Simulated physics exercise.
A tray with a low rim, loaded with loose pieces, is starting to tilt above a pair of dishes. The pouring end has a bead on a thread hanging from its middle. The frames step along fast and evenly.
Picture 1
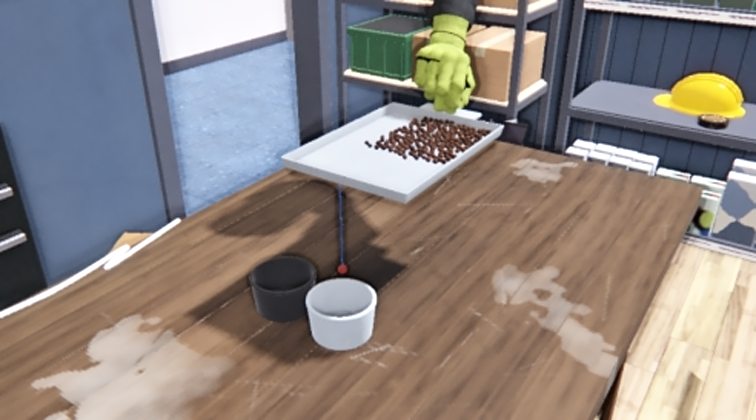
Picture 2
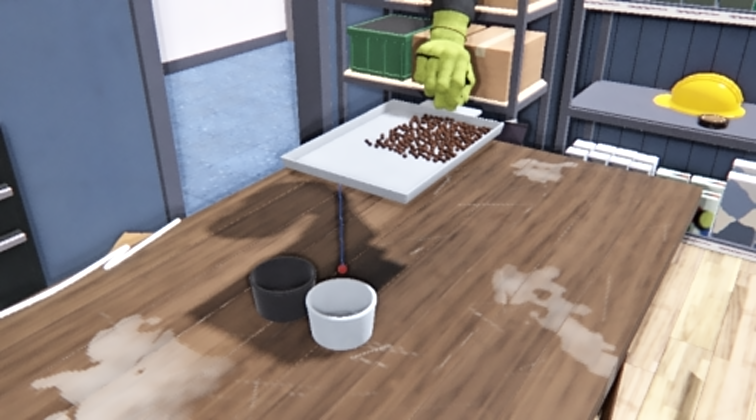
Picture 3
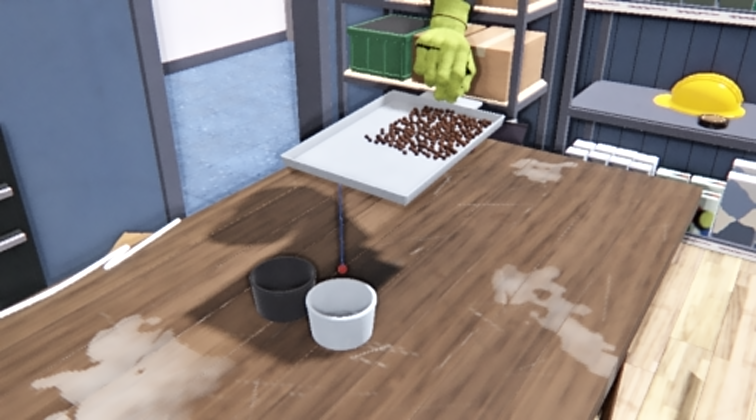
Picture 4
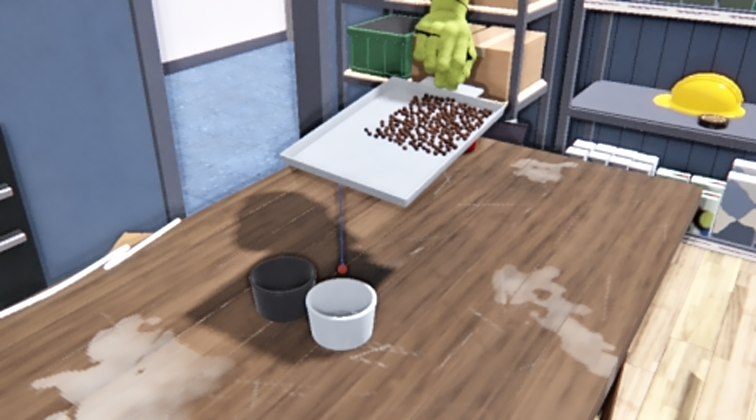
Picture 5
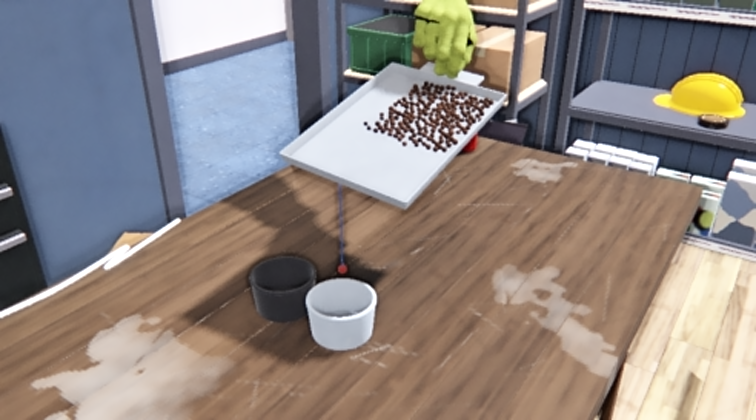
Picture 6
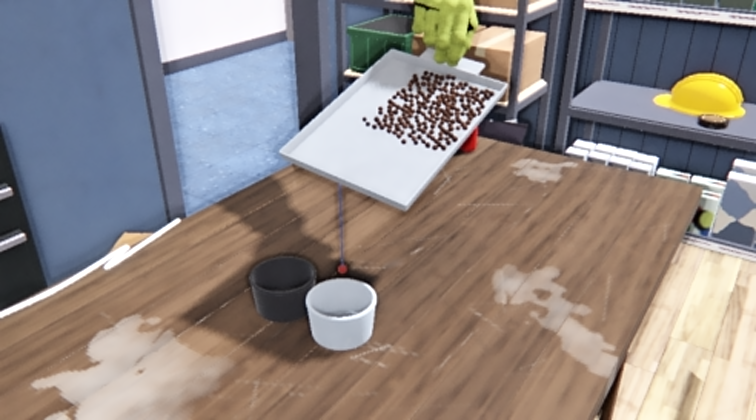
Metal tray of small brown berries tilting gradually as a green-gloved hand raises its far end above black and white dishes.
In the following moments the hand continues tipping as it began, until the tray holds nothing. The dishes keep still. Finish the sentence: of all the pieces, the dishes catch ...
... fewer than half.
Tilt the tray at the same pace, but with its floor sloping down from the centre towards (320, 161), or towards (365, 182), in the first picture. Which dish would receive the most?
First try: The dish to the left; second try: The dish to the right.
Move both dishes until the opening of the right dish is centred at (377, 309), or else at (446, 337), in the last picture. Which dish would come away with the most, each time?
In the first try it's the one on the right, and in the second it's the one on the left.
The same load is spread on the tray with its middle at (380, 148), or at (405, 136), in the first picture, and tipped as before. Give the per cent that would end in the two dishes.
First try 30 %, second try 20 %.
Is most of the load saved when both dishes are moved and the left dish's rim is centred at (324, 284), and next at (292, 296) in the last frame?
At place one the greater share; at place two a lesser share.
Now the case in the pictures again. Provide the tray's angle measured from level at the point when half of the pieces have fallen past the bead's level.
Angle reached: About 85°.
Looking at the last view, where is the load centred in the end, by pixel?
Near (392, 359), more or less.
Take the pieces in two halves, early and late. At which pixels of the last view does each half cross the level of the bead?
The first part at (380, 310); the rest at (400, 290).
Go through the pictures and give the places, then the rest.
In the first frame, corners of the pouring end near (285, 157) and (406, 192), level; middle of the load near (436, 139), allspice berries; left dish near (263, 302); right dish near (321, 328); bead on its thread near (343, 269).
In the second frame, corners of the pouring end near (284, 156) and (406, 193), level; middle of the load near (436, 137).
In the third frame, corners of the pouring end near (284, 155) and (405, 194), tipped barely, lowest at the right corner; middle of the load near (437, 132).
In the fourth frame, corners of the pouring end near (284, 154) and (405, 197), tipped a little, lowest at the right corner; middle of the load near (437, 123).
In the fifth frame, corners of the pouring end near (283, 152) and (405, 200), tipped a little, lowest at the right corner; middle of the load near (437, 115).
In the sixth frame, corners of the pouring end near (282, 151) and (405, 202), tipped clearly, lowest at the right corner; middle of the load near (437, 109), a little on the move; left dish near (263, 302); right dish near (321, 328).
Shortly afterwards, tray tipped steeply; near two thirds on the tray; only a few in the right dish; a little outside both; near a third in the air.
Next, tray tipped right over; near a quarter on the tray; a little in the right dish; near half outside both; a little in the air.
Some moments later, tray tipped past a quarter turn; a little in the right dish; the bulk outside both.
In the end, tray tipped past a quarter turn; a little in the right dish; none at all in the left dish; the bulk outside both.
